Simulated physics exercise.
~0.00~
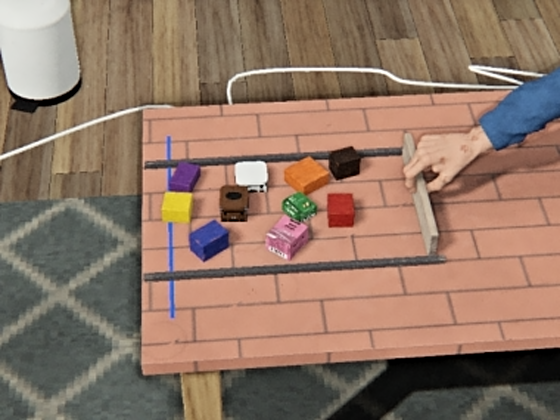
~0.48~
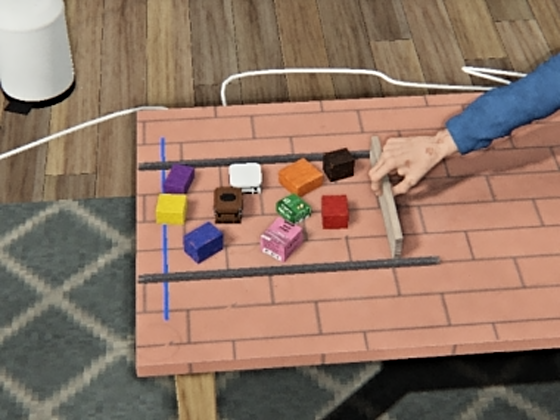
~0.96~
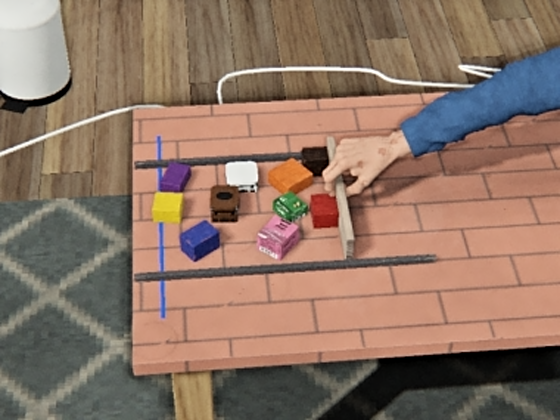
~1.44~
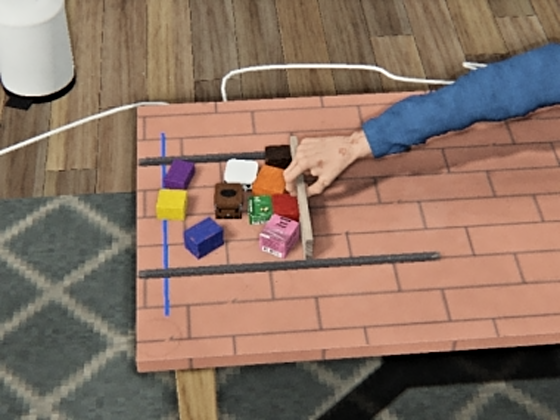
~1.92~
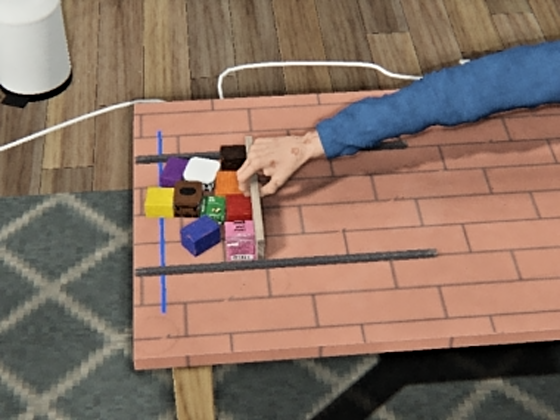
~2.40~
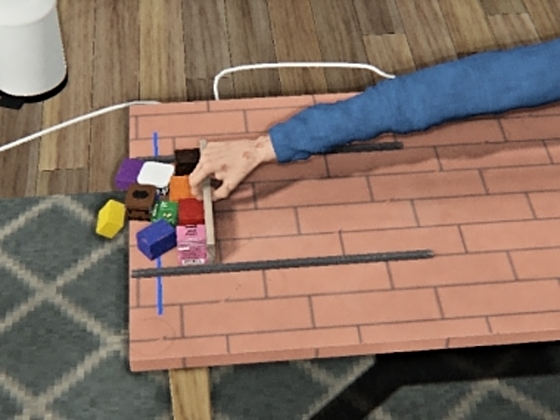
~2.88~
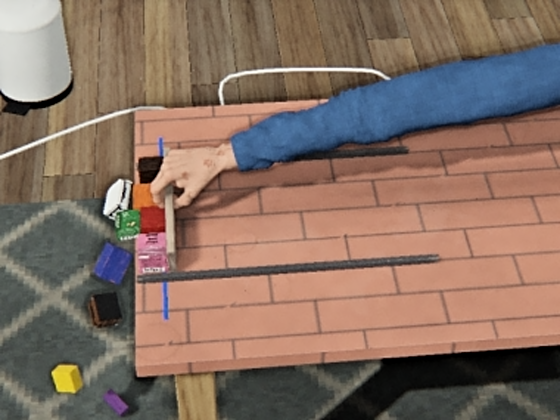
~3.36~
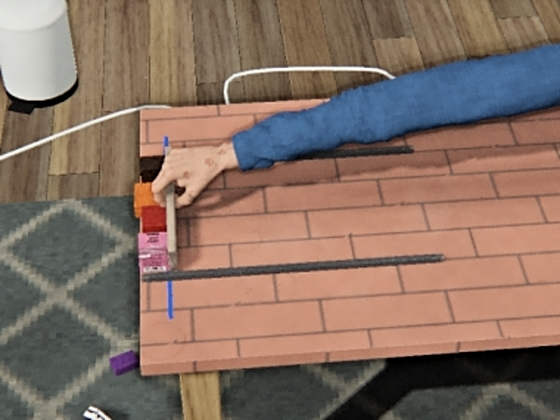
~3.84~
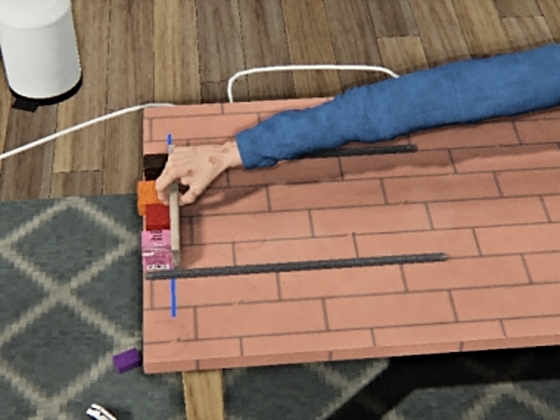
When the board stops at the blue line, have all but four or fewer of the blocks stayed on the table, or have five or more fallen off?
Five or more blocks fall off the table's left end. The green, white, brown, blue, purple and yellow ones all go down.
